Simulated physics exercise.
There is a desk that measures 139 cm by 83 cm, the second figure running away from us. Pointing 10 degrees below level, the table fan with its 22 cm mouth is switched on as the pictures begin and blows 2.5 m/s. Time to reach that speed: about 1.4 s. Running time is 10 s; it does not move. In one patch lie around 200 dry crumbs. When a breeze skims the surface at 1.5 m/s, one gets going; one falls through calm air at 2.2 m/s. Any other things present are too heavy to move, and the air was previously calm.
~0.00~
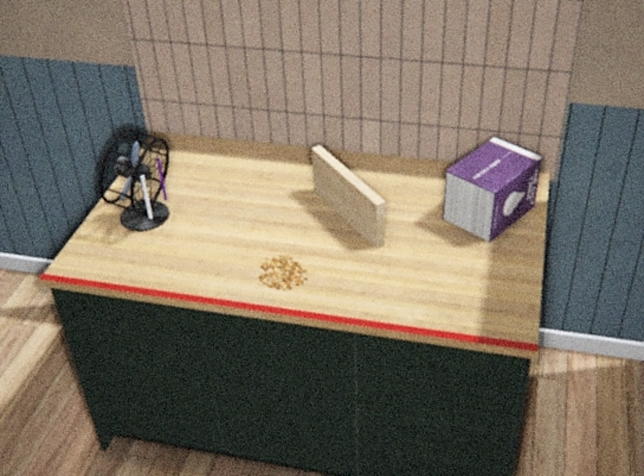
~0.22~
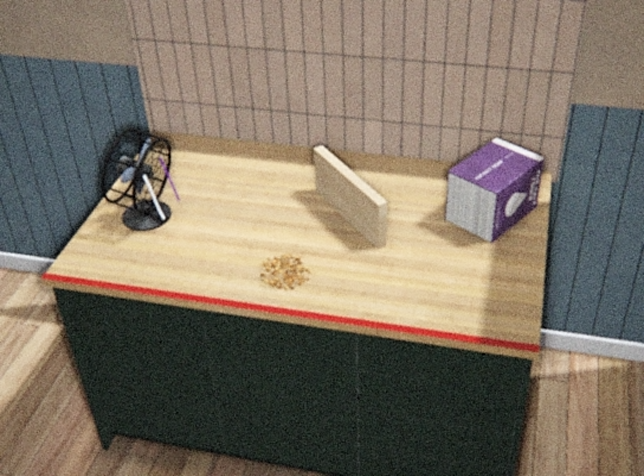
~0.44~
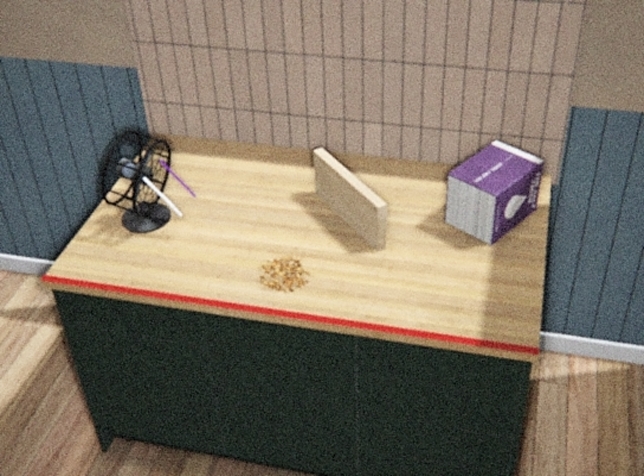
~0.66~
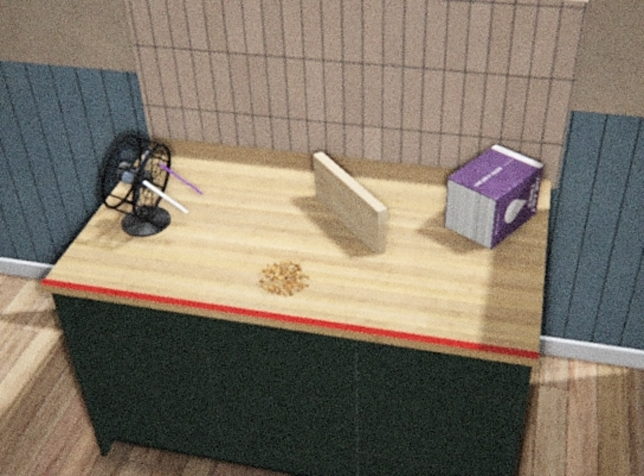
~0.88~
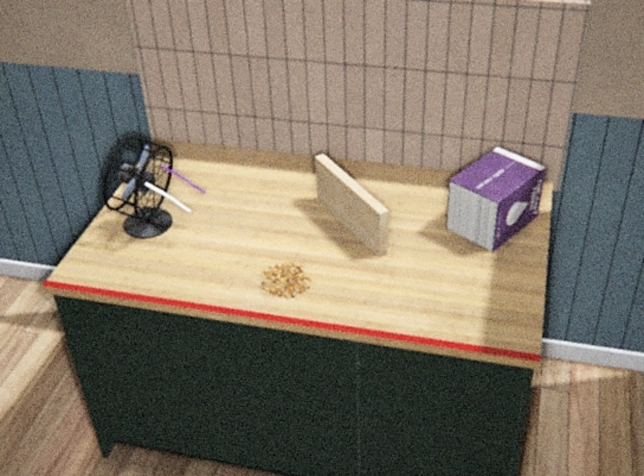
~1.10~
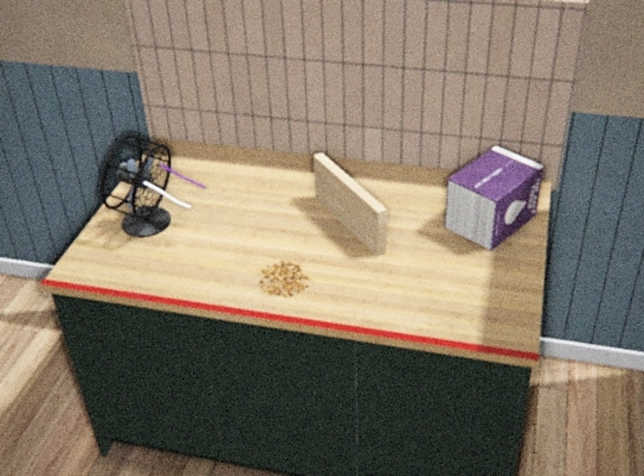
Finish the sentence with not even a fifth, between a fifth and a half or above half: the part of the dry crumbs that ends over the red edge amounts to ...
The share amounts to above half.
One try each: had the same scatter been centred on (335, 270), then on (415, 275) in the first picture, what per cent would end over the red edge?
Results, one try each: 70 %, 0 %.
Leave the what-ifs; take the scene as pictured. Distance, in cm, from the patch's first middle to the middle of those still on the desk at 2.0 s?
The centre sits some 25 cm from where it began.
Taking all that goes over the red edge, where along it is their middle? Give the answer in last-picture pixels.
The middle of the crossings lies near (386, 338) in the last picture.
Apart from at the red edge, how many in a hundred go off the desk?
0 %.
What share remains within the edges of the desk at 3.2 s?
Close to 10 in a hundred are still there.
After 2.0 s, 67 % are over the red edge; the middle of those still in play is near (359, 320); 47 % have settled or left.
After 3.2 s, 88 % are over the red edge; 89 % have settled or left.
After 5.5 s, 92 % are over the red edge; 92 % have settled or left.
After 10.0 s, at the end, 93 % are over the red edge.
